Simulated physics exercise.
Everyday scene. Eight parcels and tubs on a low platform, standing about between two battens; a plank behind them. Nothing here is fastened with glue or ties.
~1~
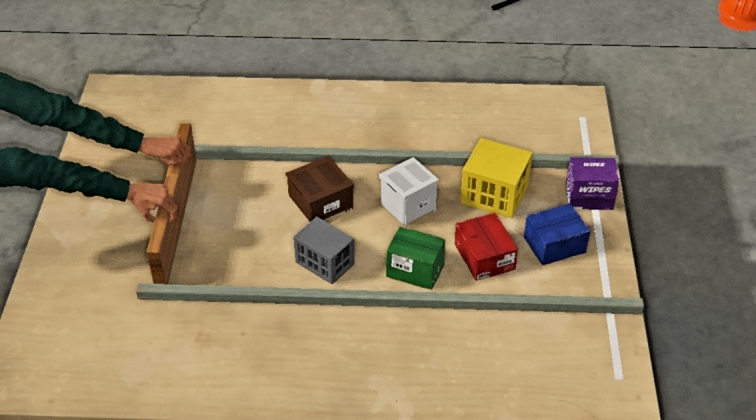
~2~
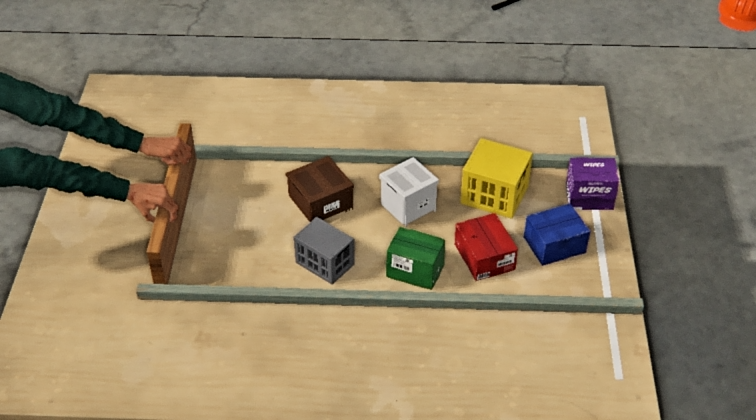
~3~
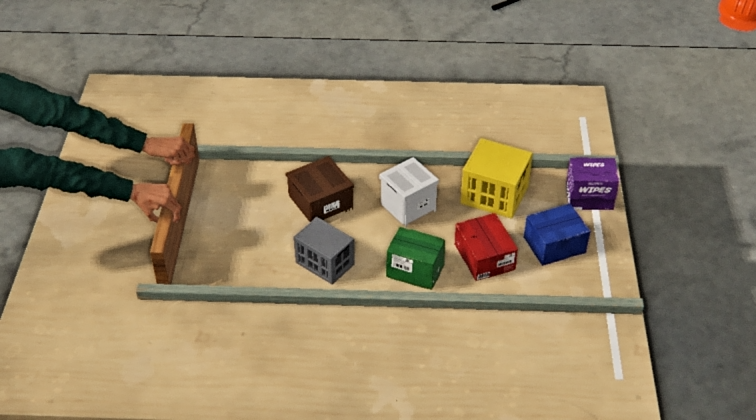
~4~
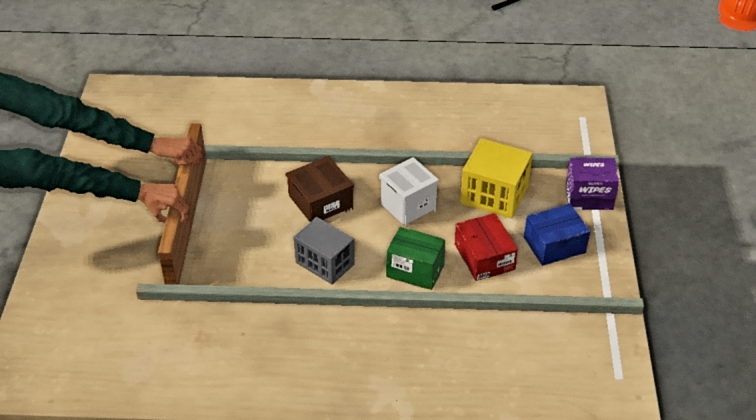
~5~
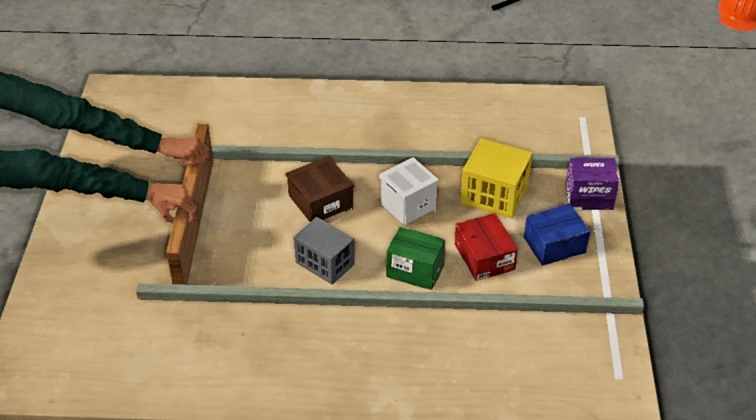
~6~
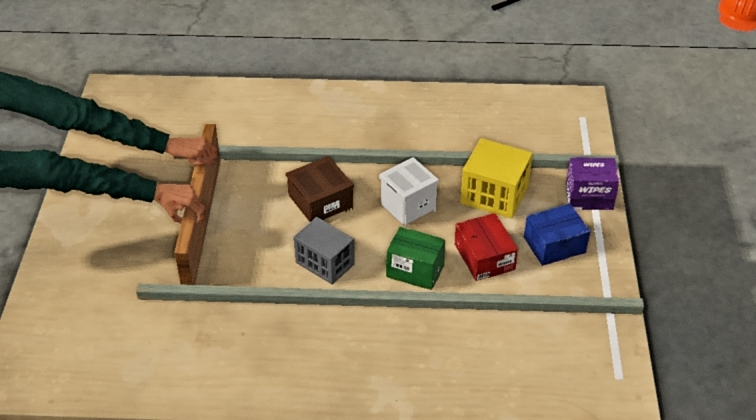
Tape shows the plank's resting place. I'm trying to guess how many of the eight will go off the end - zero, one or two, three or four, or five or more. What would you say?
I would say five or more.
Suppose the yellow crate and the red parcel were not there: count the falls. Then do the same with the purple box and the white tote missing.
Counts - first: 4; second: 4.
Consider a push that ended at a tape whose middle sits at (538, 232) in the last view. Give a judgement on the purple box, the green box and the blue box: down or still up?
Note: Purple box falls away / green box stays up top / blue box falls away.
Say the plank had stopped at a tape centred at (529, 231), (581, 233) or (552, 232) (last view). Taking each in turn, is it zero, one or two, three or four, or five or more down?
Well, in the order given, it's three to four, 5 or more and three or four.
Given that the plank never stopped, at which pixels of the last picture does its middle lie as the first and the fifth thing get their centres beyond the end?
The middle is at about (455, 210), later at about (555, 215).
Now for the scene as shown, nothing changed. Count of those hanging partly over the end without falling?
As for overhanging, the count is 2.
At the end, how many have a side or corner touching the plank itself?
Looks like 2 of them, all told.
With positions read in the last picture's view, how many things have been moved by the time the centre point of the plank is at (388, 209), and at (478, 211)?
Answer - first 6, then 8.
Early on, none off yet; purple box at rest near (592, 184); blue box at rest near (556, 234); yellow crate at rest near (496, 178).
Finally, the number that fall off is five or more; lost, white tote, green box, red parcel, yellow crate, blue box and purple box.
